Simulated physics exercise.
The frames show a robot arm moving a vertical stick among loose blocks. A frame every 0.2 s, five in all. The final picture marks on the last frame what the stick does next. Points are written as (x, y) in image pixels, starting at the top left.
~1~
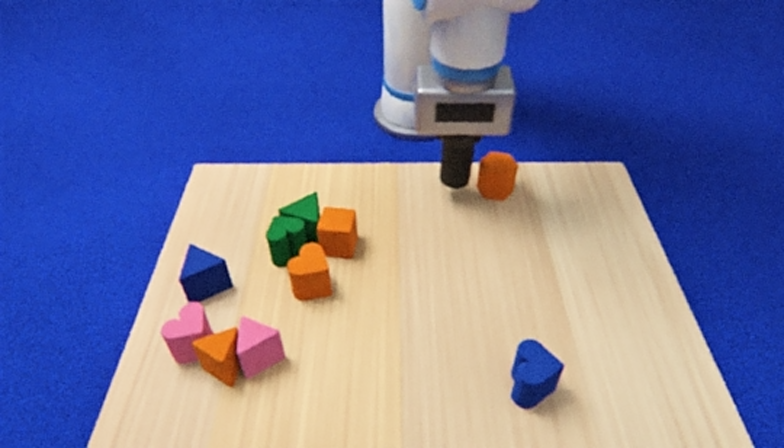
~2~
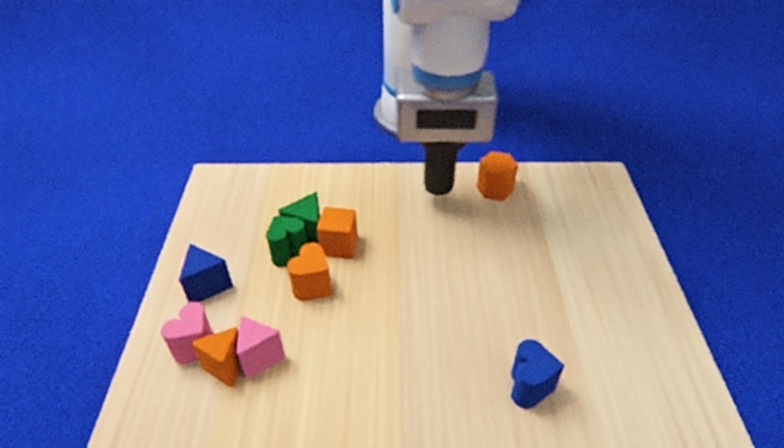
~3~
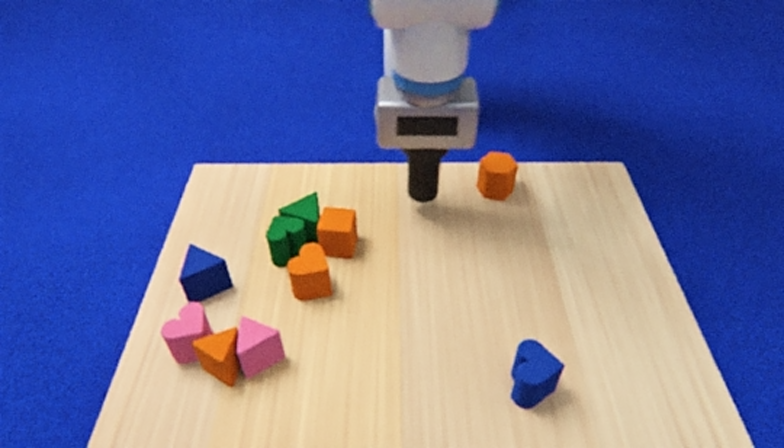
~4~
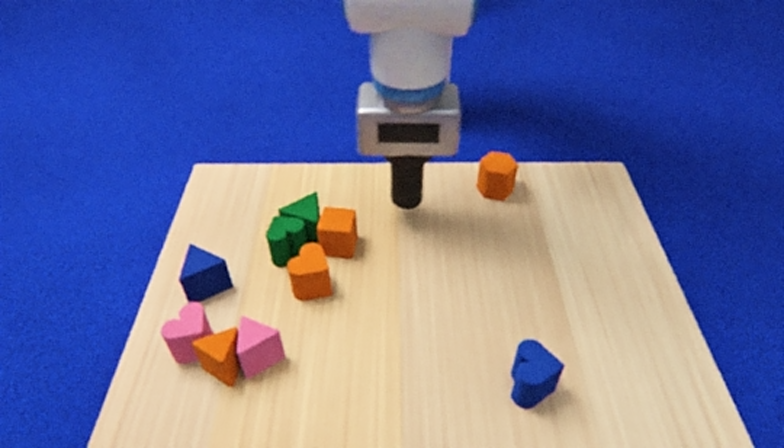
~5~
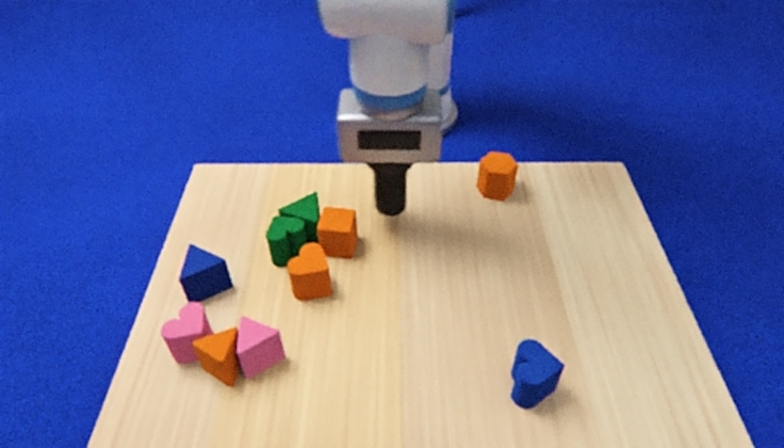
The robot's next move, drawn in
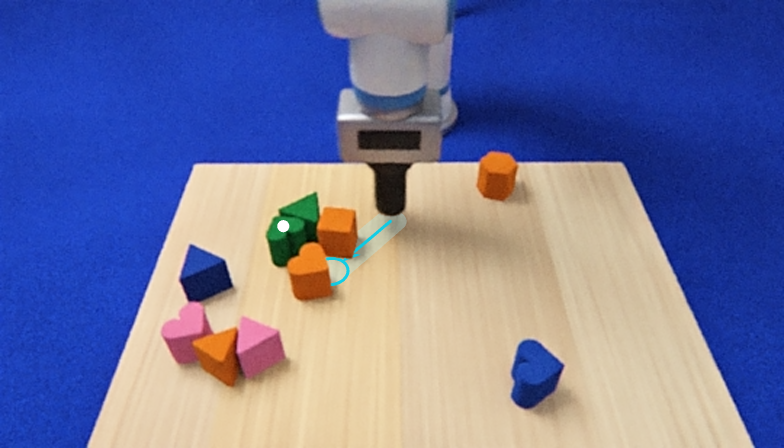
The video shows a robot arm with a dark vertical stick moving steadily left and slightly nearer across a wooden board, away from an orange hexagonal block, while the green, orange, pink and blue blocks all stay still.
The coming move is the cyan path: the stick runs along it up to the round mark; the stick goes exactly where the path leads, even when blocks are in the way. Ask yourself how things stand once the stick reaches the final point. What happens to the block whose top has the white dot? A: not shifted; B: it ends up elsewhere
My pick is B.
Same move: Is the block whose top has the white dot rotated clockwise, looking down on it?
That would be a no.
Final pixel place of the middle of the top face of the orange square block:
It is at (303, 228).
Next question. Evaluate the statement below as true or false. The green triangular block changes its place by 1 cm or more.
Answer: True.
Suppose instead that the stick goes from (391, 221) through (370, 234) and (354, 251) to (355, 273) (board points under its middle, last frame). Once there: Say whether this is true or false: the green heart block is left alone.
That claim is false.
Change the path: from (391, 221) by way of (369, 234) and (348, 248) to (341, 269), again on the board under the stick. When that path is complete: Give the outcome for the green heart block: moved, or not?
It leaves its spot.
The line goes straight from (391, 221) to (331, 271); the dot is on the green heart block.
What follows on the original path. One third of the way, stick at (371, 223); nothing pushed yet.
Two thirds of the way, stick at (351, 239); green heart block at (271, 230), turned 15° anticlockwise; green triangular block at (293, 207), turned 30° clockwise; orange square block at (312, 226), turned 15° clockwise.
At the end, stick at (329, 257); green heart block at (264, 229), turned 30° anticlockwise; green triangular block at (290, 205), turned 40° clockwise; orange heart block at (302, 266); orange square block at (303, 228), turned 25° clockwise.
